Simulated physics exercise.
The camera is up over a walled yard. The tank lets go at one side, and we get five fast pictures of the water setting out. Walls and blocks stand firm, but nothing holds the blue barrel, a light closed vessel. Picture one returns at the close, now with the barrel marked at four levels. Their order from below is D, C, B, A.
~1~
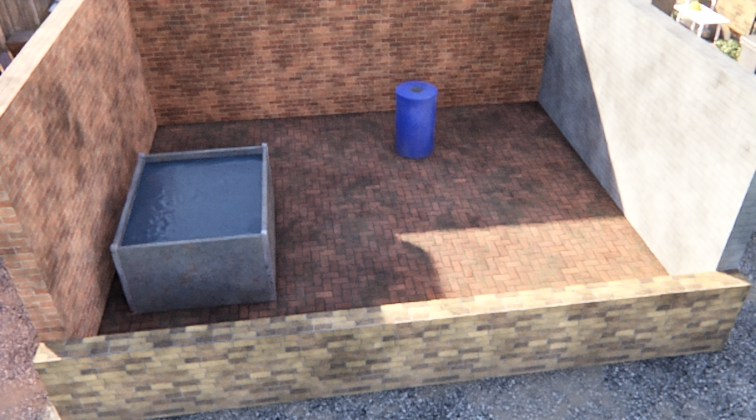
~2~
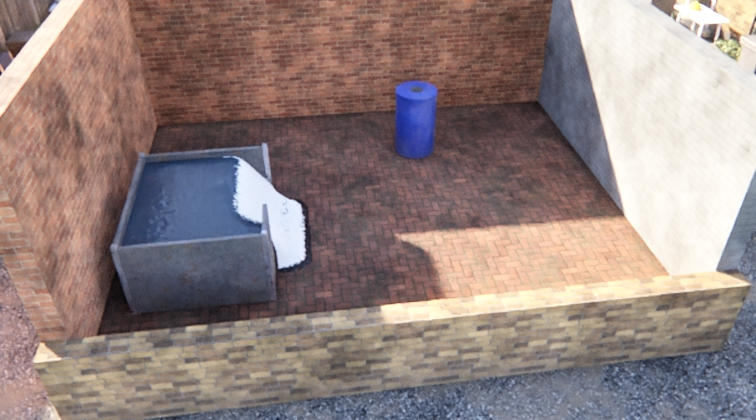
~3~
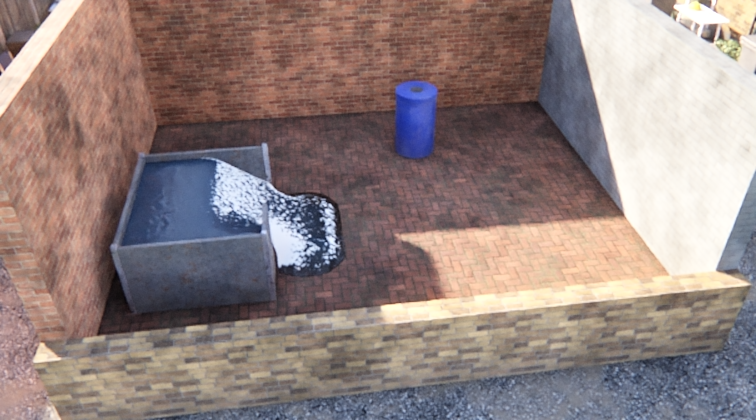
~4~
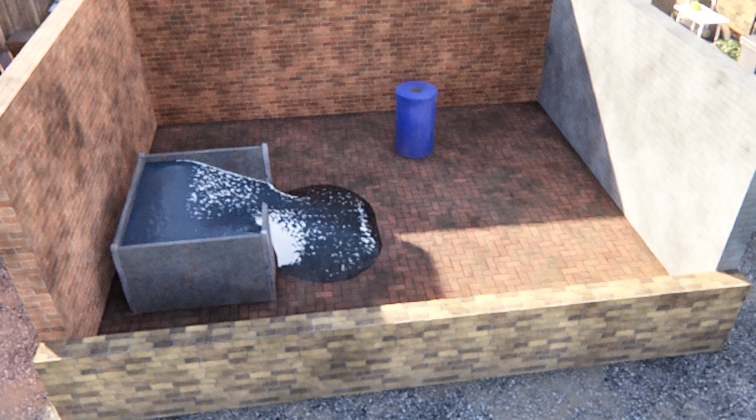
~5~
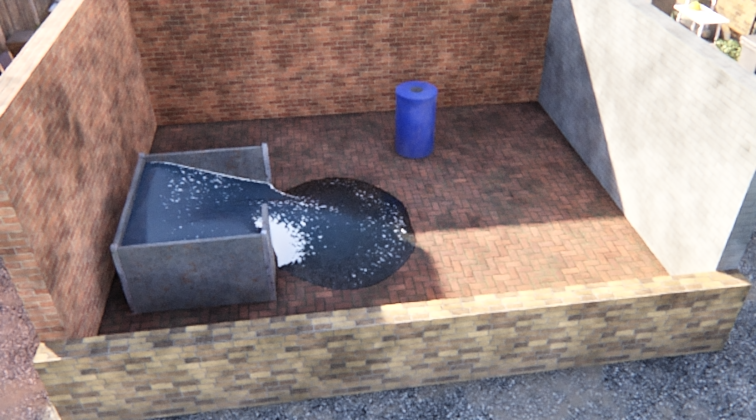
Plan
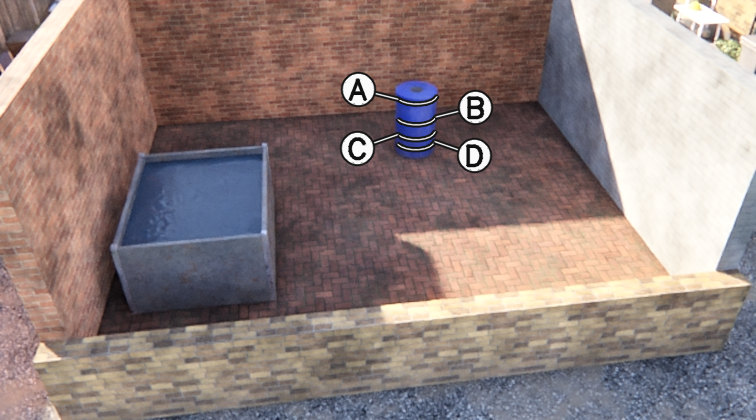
Dark water with white foam pours from the right side of a square grey tank at the left of a brick-paved, walled yard, viewed from a fixed position above. A blue barrel stands upright and still near the back wall, with a pale wall at right. The water first drops as a white sheet, then spreads rightward across the reddish paving in a widening, rounded dark pool.
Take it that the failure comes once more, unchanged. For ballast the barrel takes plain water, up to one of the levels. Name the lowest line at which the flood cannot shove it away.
Go for C.
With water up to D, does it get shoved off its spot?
Yes, that goes wrong.
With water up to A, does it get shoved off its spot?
No, not at all.
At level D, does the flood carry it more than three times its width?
No, less.
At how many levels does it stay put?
Three of the four.
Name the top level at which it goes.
It is D.
On the marked copy, A at (420, 104); B at (419, 124); C at (419, 139); D at (418, 149); from the bottom up D, C, B, A.
Choosing A, it does not move.
Choosing B, it does not move.
Choosing C, it does not move.
Choosing D, it is pushed about its own width away.
